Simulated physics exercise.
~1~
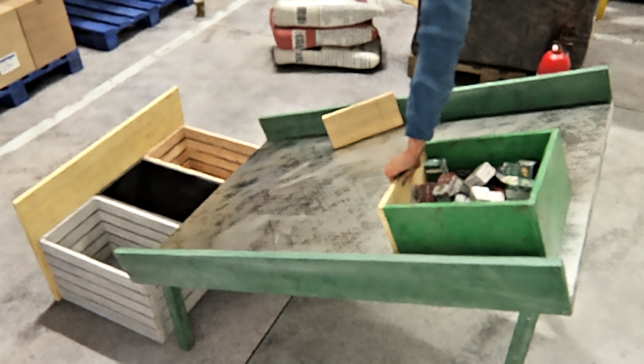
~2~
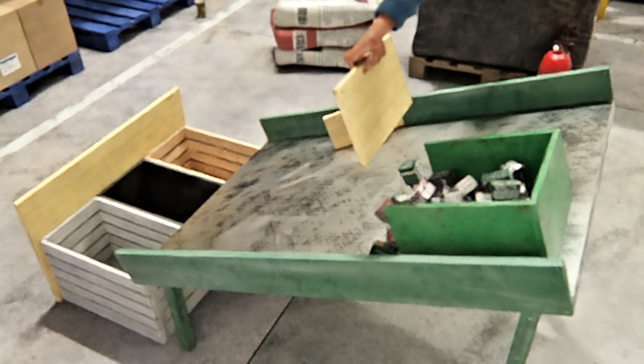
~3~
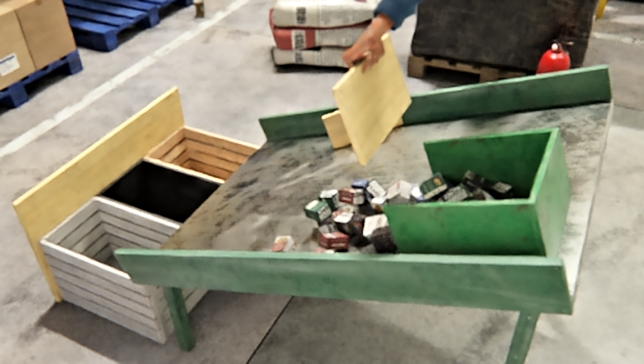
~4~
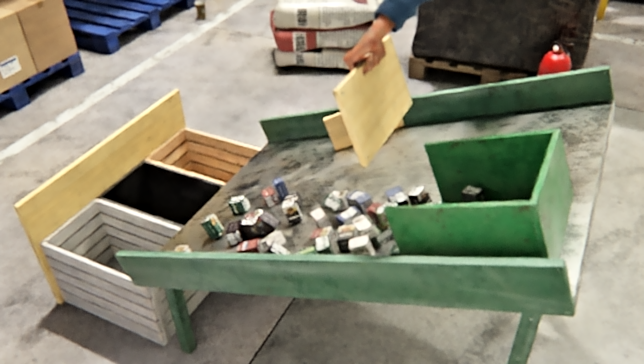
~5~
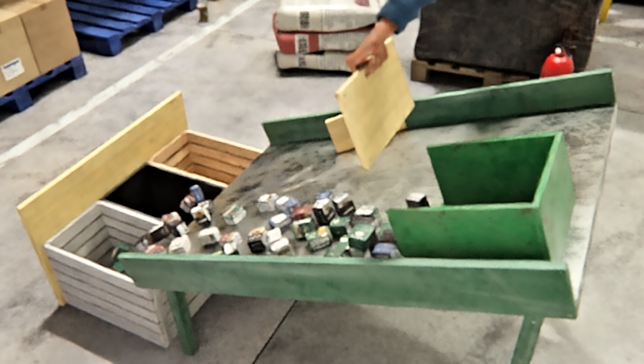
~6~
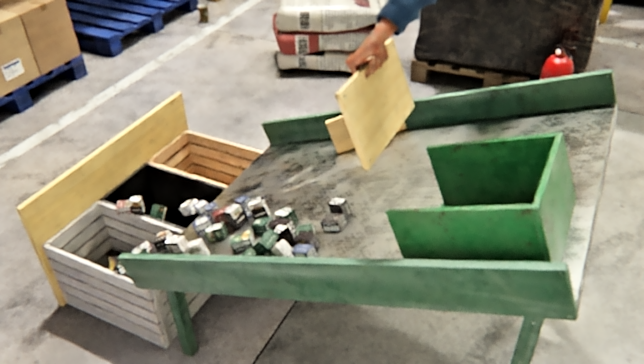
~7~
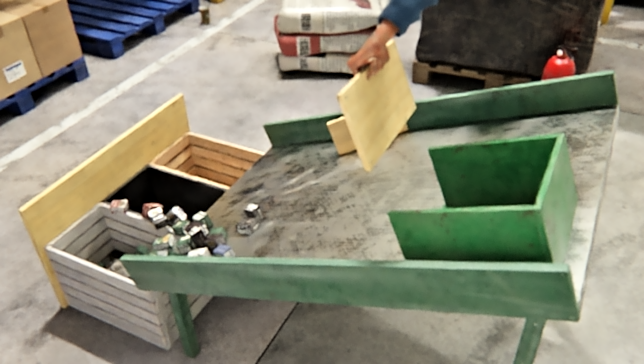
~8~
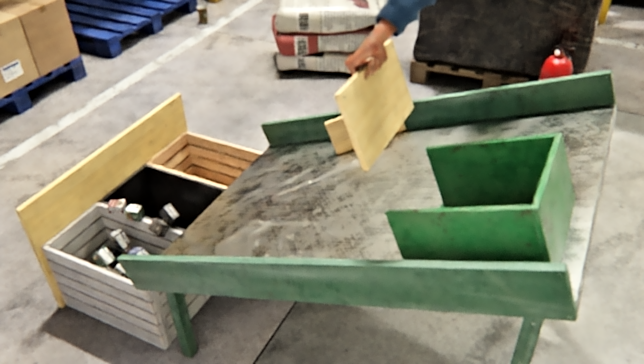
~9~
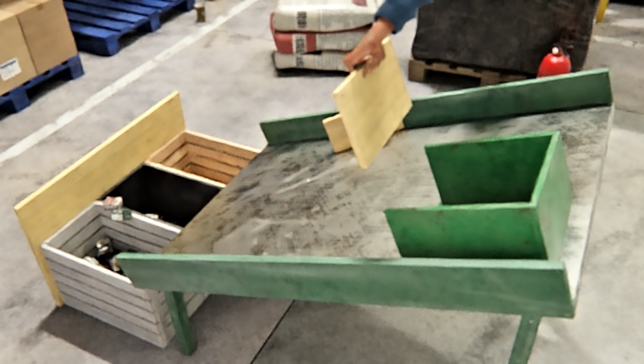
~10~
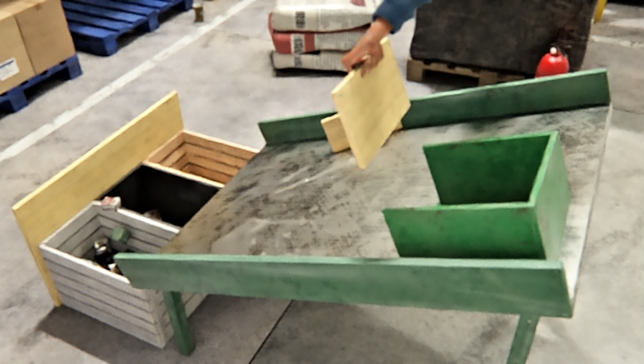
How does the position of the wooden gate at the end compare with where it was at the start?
At the start the gate stands at the open side of the green pen, holding the cartons in. At the end it is farther up and to the left, held by a hand near the small angled board and well clear of the pen.
